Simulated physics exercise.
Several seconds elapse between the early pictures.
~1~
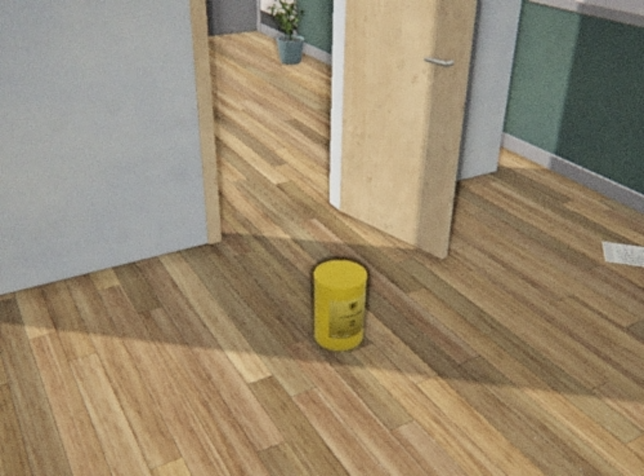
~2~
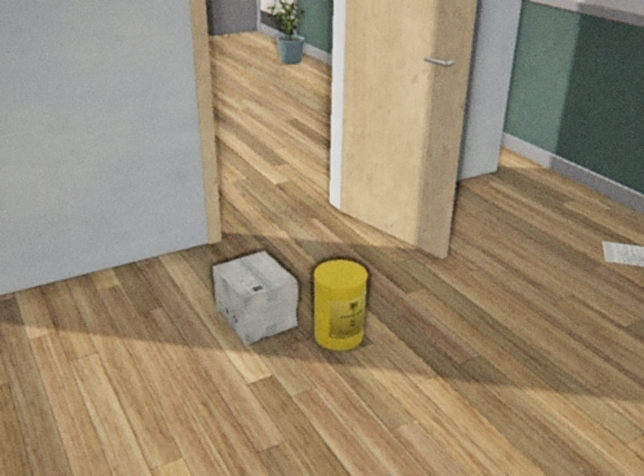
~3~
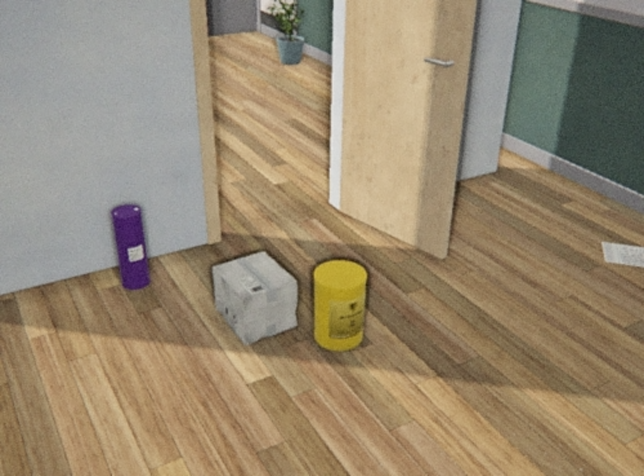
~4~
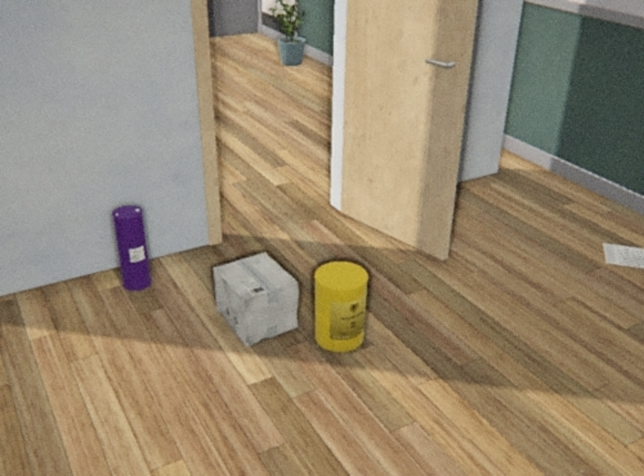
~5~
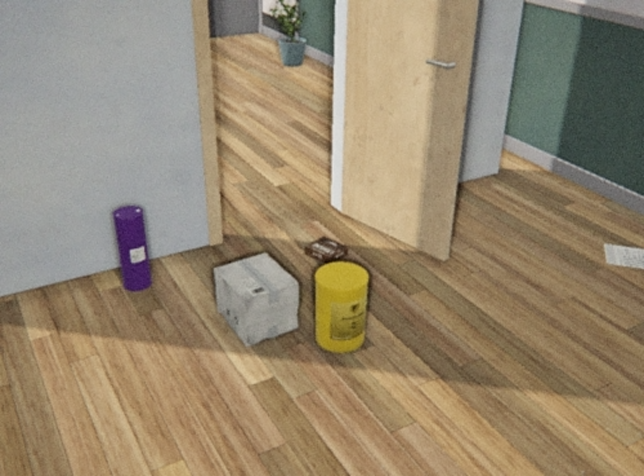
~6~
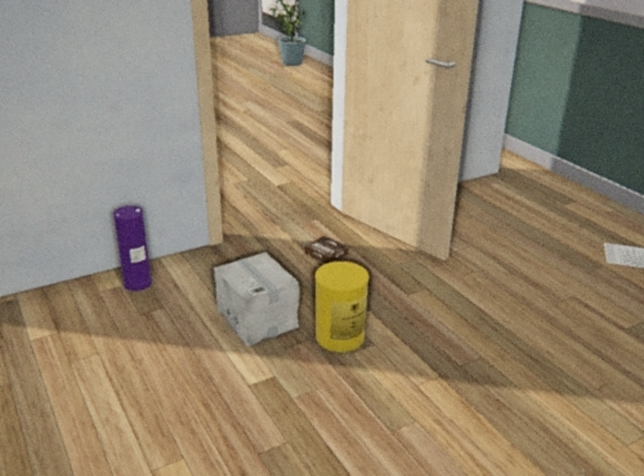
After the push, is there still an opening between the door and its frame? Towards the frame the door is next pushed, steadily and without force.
No.
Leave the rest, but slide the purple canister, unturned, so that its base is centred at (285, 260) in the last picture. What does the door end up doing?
The door gets held up.
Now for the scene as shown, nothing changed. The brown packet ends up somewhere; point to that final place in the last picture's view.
In the last picture, near pixel (225, 218).
Then, 1.00 s later than the last frame, open by 52°; brown packet moved about its own width near (307, 250).
Then, 1.40 s later than the last frame, open by 17°; brown packet moved well along near (253, 239).
When it is over, open by 0°; moved from the start, brown packet; the other 3 as before. End places, in pixels of the last picture, brown packet near (225, 218).
